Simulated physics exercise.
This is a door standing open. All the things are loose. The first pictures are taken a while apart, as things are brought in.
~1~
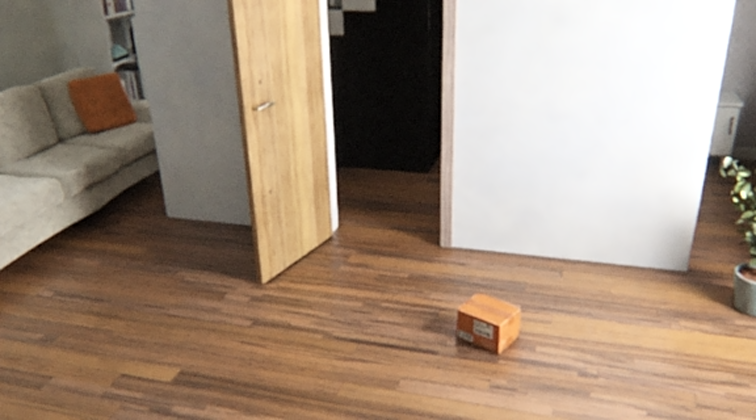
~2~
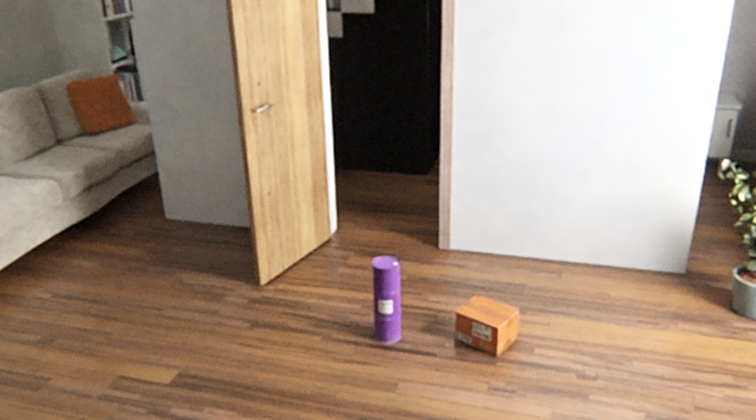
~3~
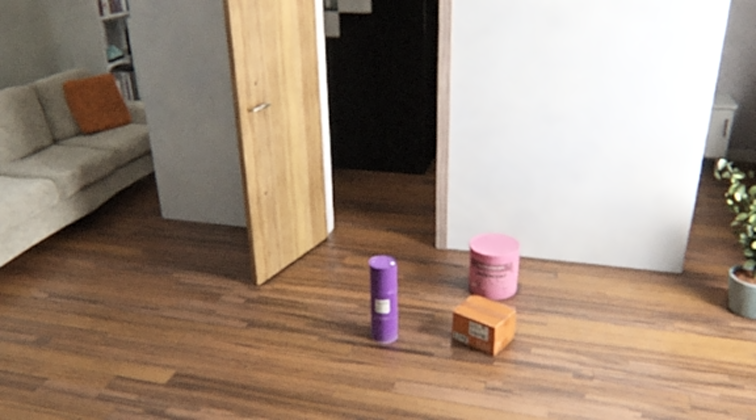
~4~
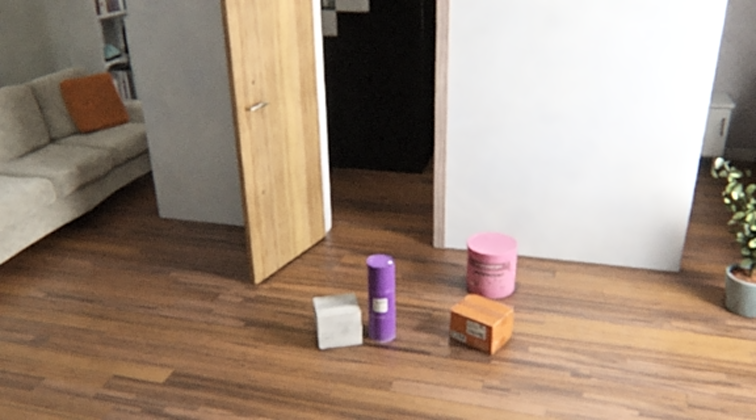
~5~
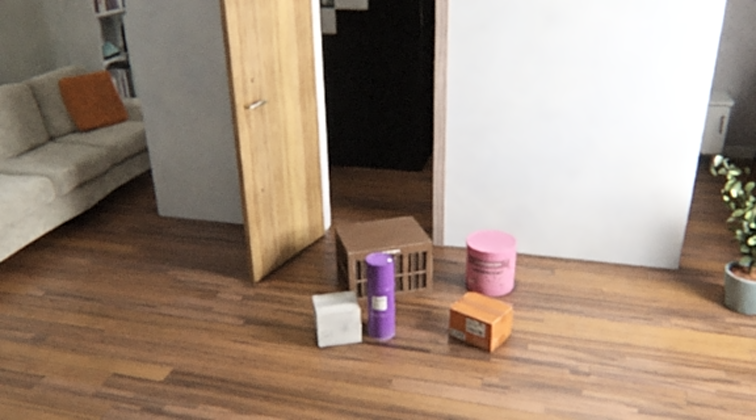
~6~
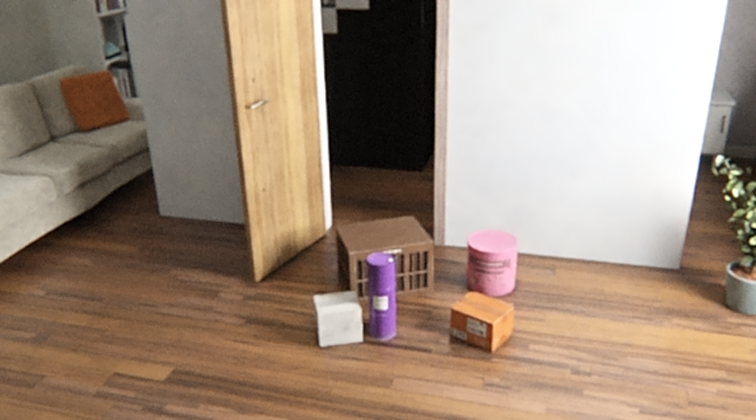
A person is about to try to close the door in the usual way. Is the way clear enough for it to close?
Here the door jams.
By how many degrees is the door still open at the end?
About 60°.
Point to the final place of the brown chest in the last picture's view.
Near (393, 259).
Then, 0.70 s later than the last frame, open by 87°.
Then, 1.20 s later than the last frame, open by 64°.
When it is over, open by 59°; all 5 as before. End places, in pixels of the last picture, brown chest near (393, 259).
